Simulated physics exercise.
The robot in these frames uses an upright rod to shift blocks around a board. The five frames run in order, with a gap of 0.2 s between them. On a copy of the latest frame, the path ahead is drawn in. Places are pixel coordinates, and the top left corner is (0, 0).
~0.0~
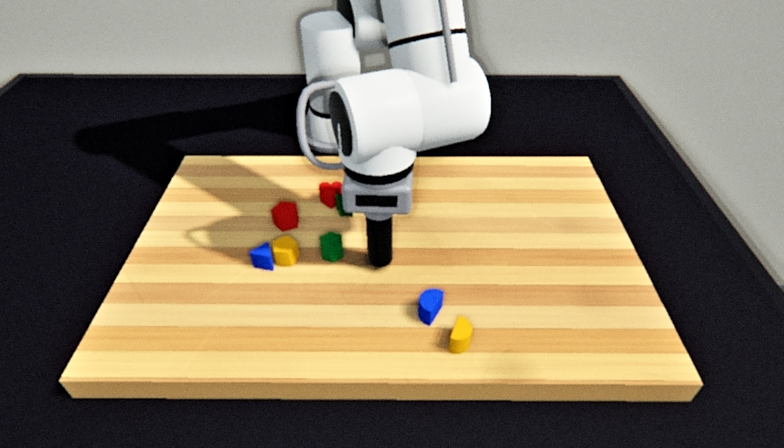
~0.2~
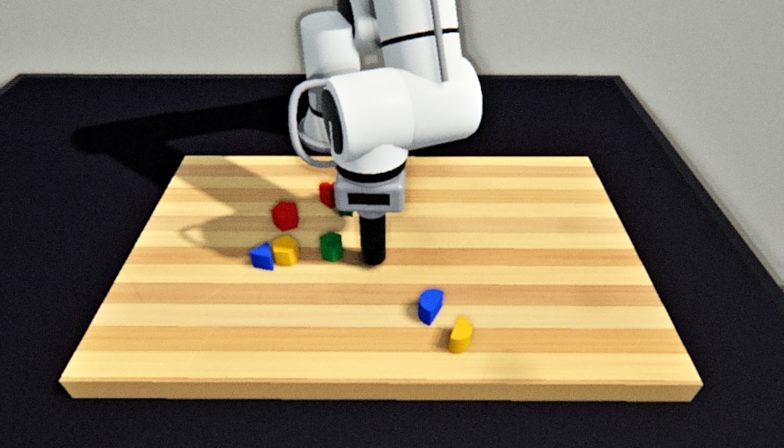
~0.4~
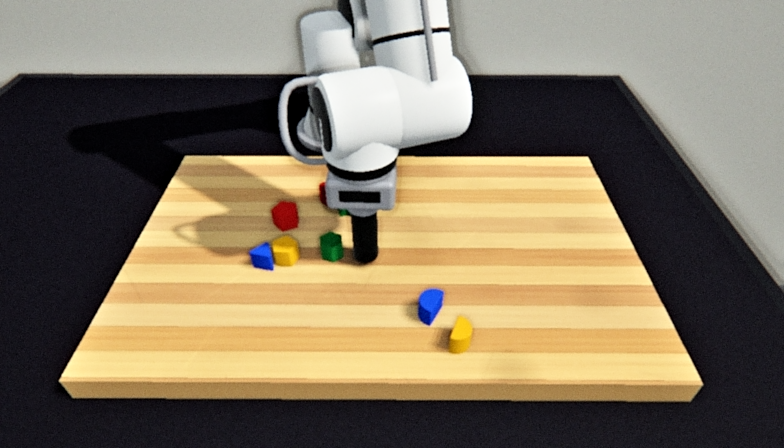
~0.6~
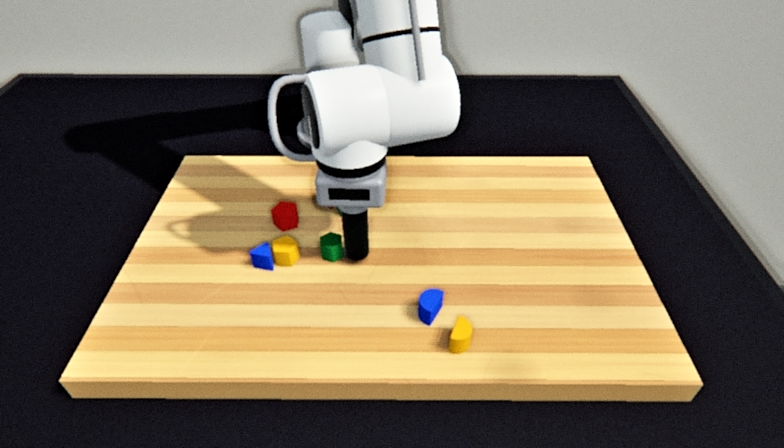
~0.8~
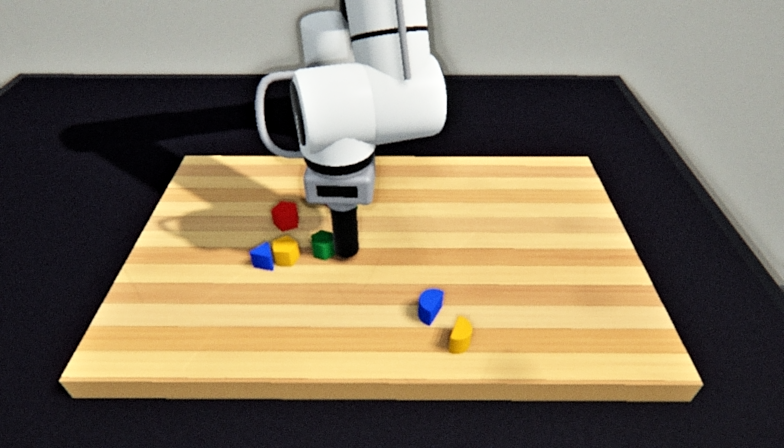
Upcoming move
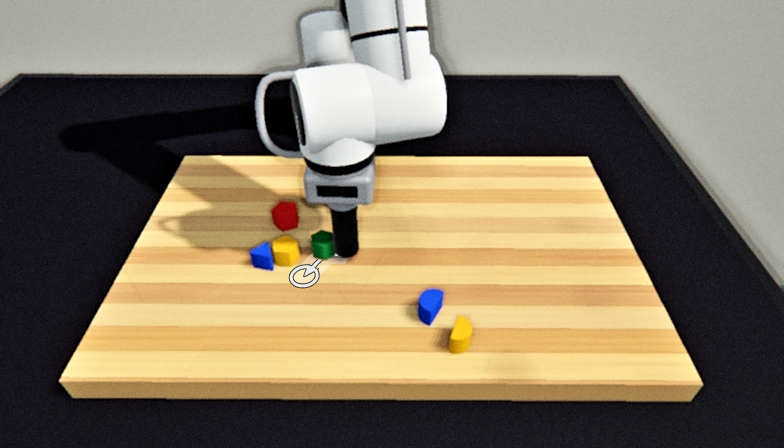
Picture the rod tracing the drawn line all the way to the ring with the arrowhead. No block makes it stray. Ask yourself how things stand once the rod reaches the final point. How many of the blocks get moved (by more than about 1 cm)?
Just one will move.
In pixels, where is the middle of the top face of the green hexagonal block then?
About (302, 234).
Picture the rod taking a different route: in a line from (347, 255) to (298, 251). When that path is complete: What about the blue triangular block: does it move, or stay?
Moved off its spot.
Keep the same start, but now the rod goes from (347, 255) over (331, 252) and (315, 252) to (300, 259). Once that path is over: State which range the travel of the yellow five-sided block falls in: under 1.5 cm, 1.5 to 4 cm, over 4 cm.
From 1.5 to 4 cm.
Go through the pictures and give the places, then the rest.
The first frame shows lower end of the rod (380, 259), tops of blocks, blue triangular block (262, 250), yellow five-sided block (284, 244), green hexagonal block (331, 239).
The second frame shows rod (374, 258), blocks as before.
The third frame shows rod (366, 256), blocks as before.
The fourth frame shows rod (357, 253), blocks as before.
The fifth frame shows rod (347, 250), blue triangular block (262, 250), yellow five-sided block (284, 244), green hexagonal block (322, 237).
The drawn path runs from (347, 255) by way of (329, 255) and (316, 264) to (304, 276).
What follows on the original path. Halfway along, rod (320, 254); green hexagonal block (302, 234), turned 45° clockwise.
At the end, rod (303, 271); blue triangular block not moved; yellow five-sided block (282, 244); green hexagonal block (302, 234), turned 45° clockwise.
